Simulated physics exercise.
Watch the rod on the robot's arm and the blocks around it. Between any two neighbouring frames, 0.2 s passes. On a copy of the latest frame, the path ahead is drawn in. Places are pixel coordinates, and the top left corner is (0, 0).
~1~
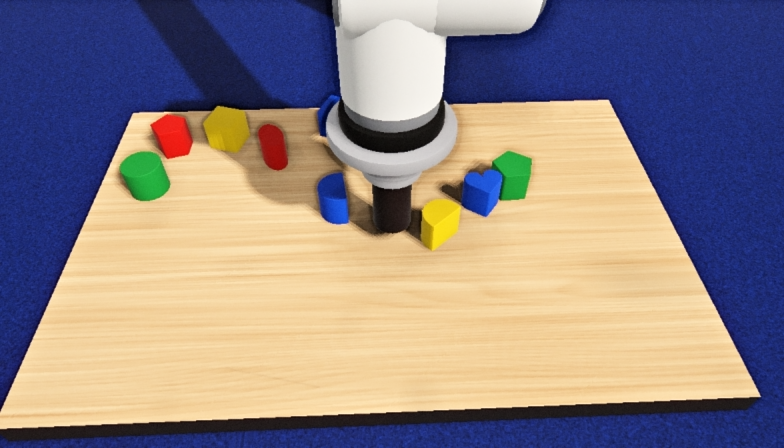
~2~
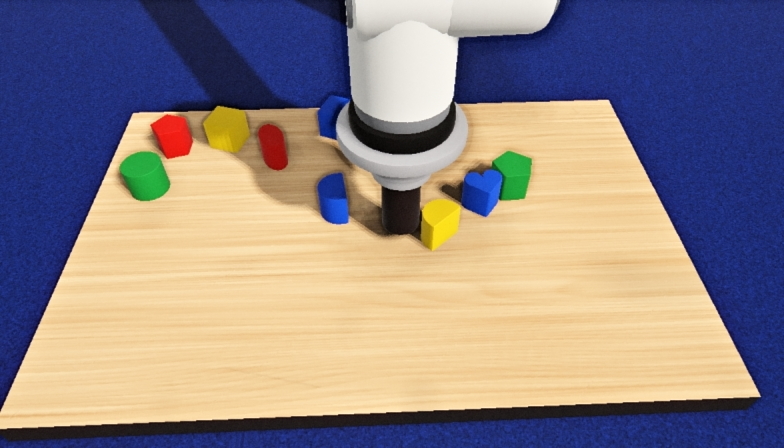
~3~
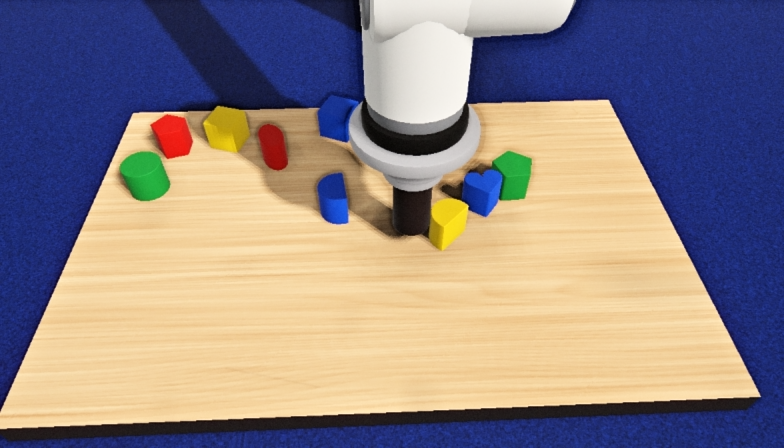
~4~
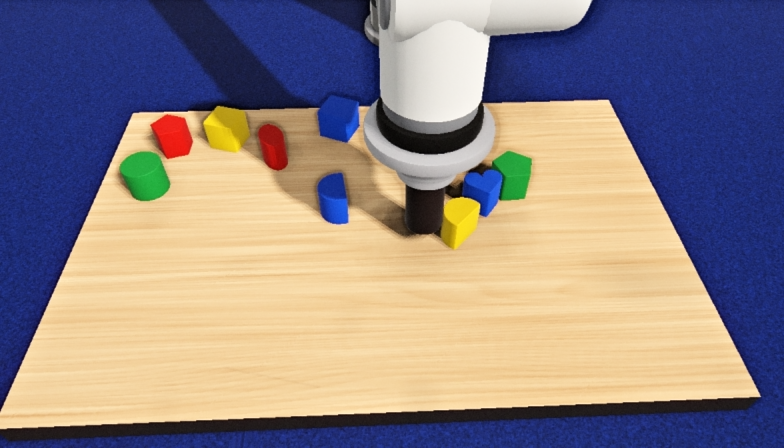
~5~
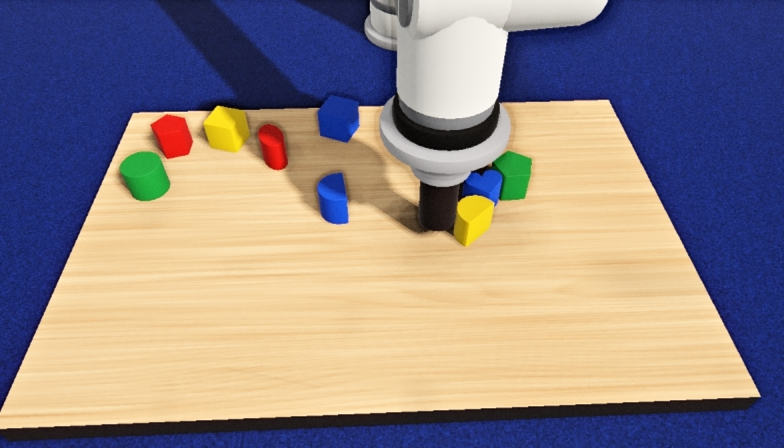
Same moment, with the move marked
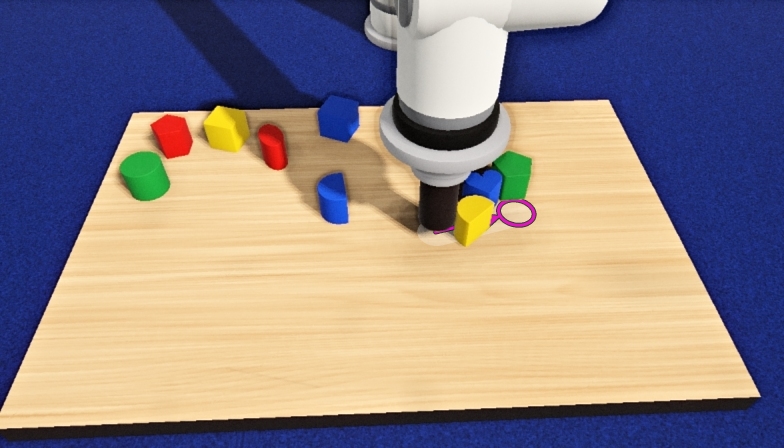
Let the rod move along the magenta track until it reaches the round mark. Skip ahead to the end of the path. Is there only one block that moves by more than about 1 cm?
No
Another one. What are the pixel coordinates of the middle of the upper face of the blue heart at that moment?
Somewhere near (498, 169).
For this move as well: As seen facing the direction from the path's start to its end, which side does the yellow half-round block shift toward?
It moves over to the right.
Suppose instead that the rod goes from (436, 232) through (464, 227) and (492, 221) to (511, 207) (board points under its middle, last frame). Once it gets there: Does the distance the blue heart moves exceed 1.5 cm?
Yes, it checks out.
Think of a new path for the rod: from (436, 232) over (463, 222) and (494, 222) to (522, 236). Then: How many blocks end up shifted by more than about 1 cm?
Three or more get moved.
Path on the board, from (436, 232) directly to (516, 212).
What follows on the original path. Halfway along, rod at (479, 210); yellow half-round block at (517, 201), turned 15° clockwise; blue heart at (489, 176), turned 15° anticlockwise; green pentagonal block at (517, 161).
At the end, rod at (519, 200); yellow half-round block at (558, 199), turned 55° clockwise; blue heart at (498, 169), turned 50° anticlockwise; green pentagonal block at (523, 156).
